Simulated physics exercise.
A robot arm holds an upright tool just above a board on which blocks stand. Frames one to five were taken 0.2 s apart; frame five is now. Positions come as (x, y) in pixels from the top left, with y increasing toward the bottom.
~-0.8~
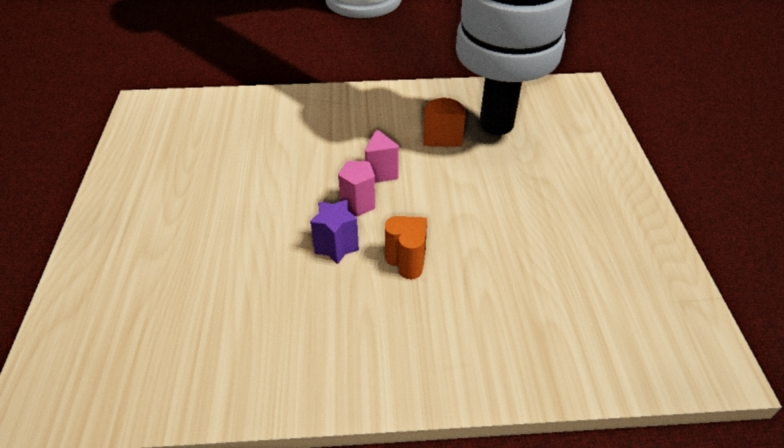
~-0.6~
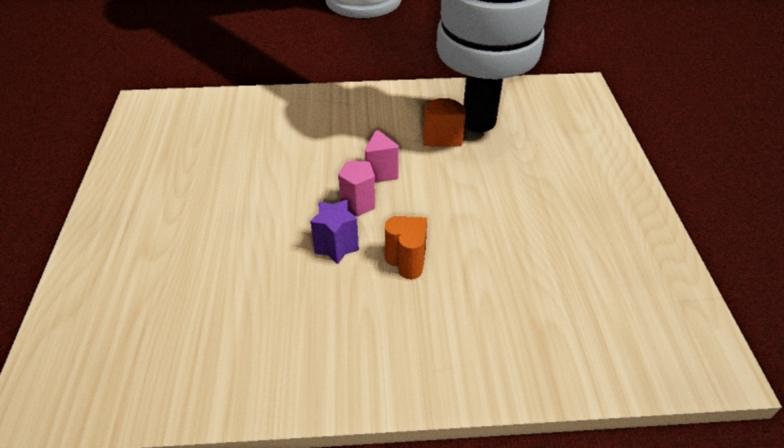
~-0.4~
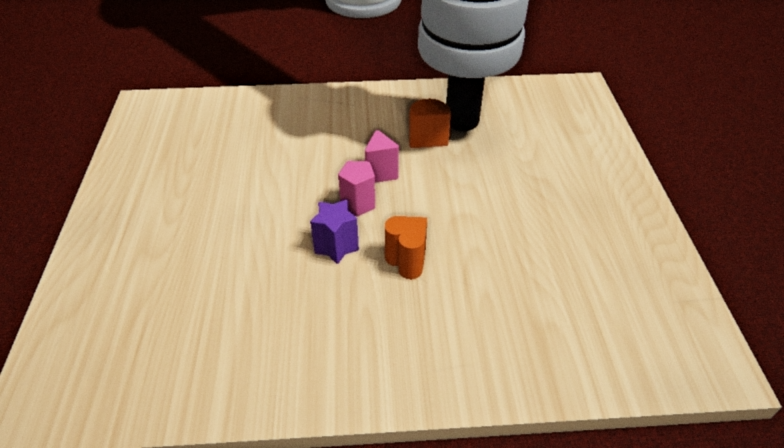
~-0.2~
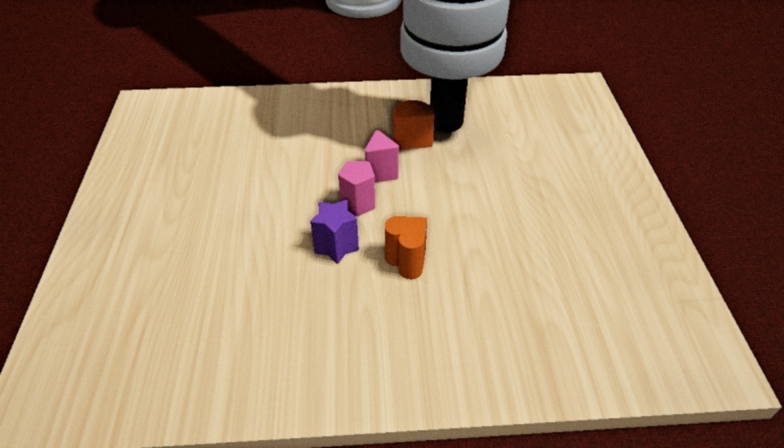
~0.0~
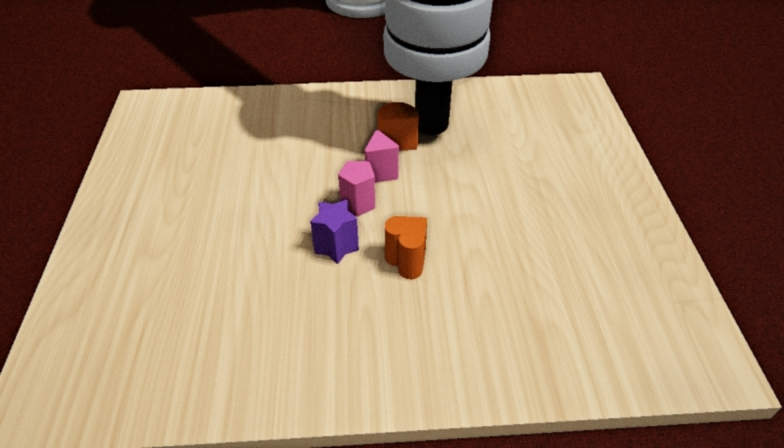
A pale wooden board lies on a dark red surface, seen from above and in front by a still camera. Near its middle, an orange heart-like block sits right of a purple star, with two pink blocks rising diagonally behind the star toward a darker orange block at the back. A grey robot arm's black tool slides left, meets the back block and pushes it left behind the pink ones, while the others stay still.
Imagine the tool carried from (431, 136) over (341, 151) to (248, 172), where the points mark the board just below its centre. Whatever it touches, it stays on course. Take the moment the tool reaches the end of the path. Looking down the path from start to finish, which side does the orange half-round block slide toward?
It is pushed towards the right-hand side.
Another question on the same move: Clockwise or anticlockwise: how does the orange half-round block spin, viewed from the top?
If we look at it from overhead, the orange half-round block pivots clockwise.
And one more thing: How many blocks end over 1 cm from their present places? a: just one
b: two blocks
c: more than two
The one that fits is a, just one.
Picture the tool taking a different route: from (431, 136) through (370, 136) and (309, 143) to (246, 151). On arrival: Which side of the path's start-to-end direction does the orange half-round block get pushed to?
Toward the left.
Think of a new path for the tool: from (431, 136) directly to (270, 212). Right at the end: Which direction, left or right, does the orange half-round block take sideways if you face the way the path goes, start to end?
The answer is right.
The first path, step by step. One third of the way, tool at (371, 135); orange half-round block at (333, 119).
Two thirds of the way, tool at (309, 147); orange half-round block at (268, 127), turned 25° clockwise.
At the end, tool at (246, 161); pink three-sided block still; orange half-round block at (211, 129), turned 90° clockwise.
